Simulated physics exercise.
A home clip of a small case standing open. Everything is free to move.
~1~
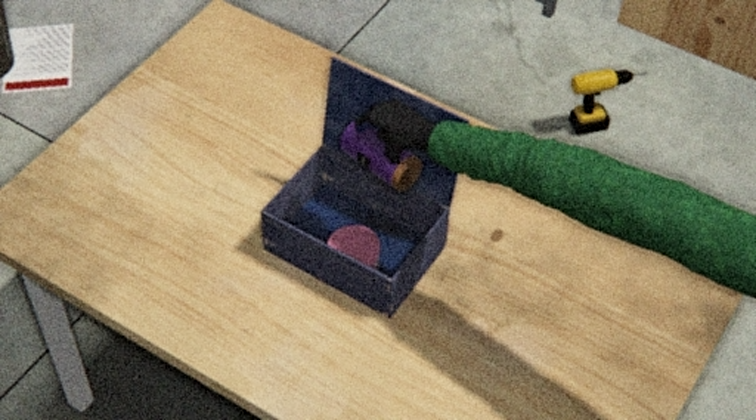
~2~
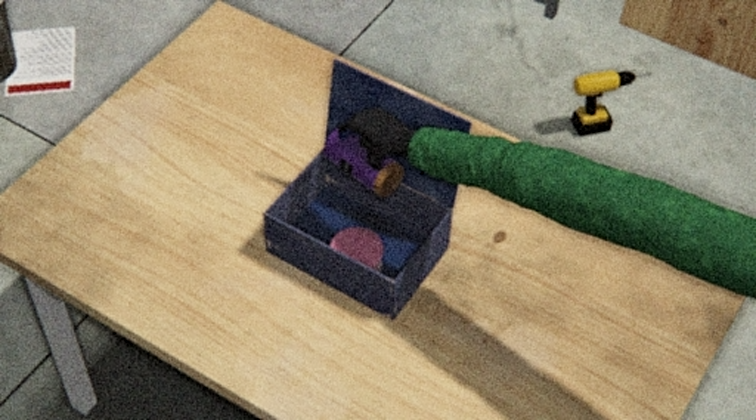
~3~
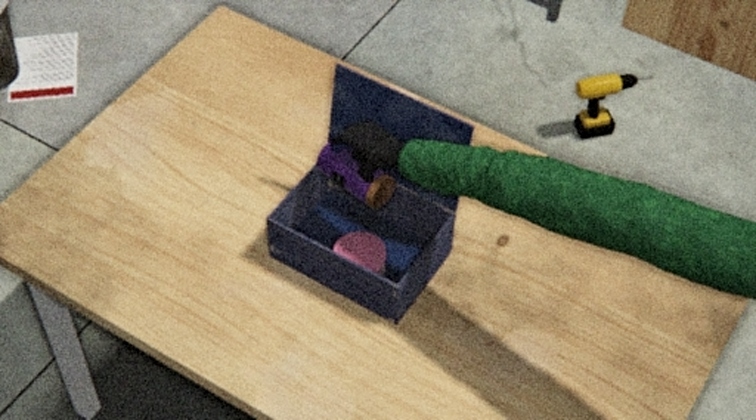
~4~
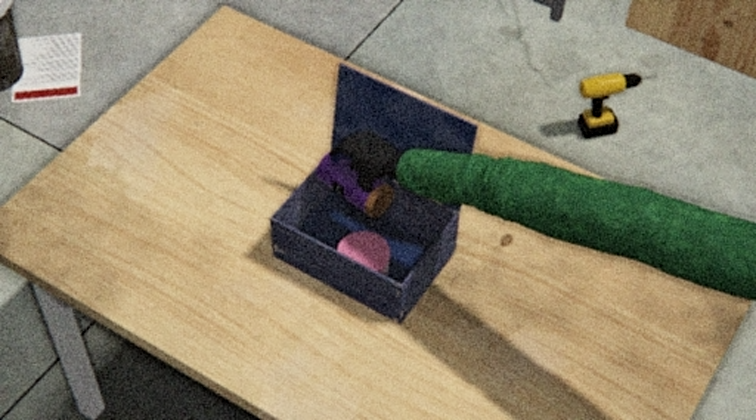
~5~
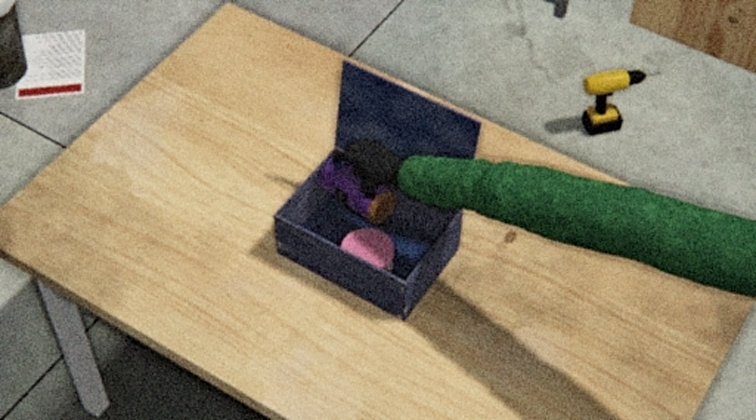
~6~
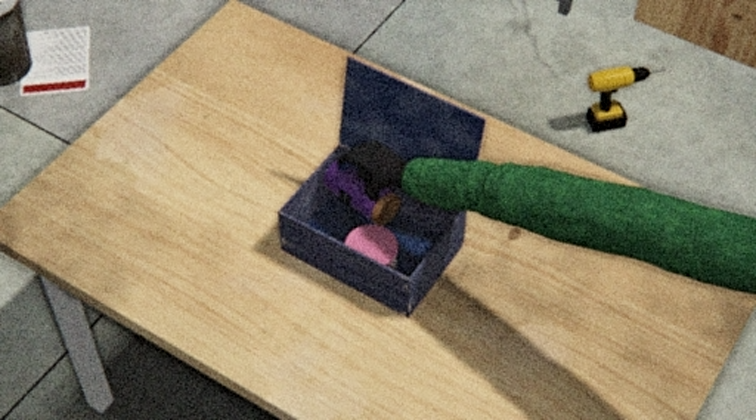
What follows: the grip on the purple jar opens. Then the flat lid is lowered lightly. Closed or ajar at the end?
Here the lid closes.
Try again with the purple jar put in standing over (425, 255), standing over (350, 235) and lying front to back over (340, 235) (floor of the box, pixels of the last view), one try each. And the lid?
First, it will not close; second, it stays ajar; third, it closes.
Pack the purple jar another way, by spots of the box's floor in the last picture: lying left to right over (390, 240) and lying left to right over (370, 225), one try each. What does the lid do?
First try: It shuts flat; second try: It shuts flat.
Then, 0.90 s after the last picture, lid starting down; purple jar rolled about its own width near (374, 210).
Then, 1.60 s after the last picture, lid 59° above the rim; purple jar rolled about its own width near (373, 212).
Then, 2.10 s after the last picture, lid 19° above the rim; purple jar rolled about its own width near (372, 212).
At rest, lid shut; moved from the start, purple jar; pink tub in place. Seen from the same camera at the end, purple jar near (373, 212).
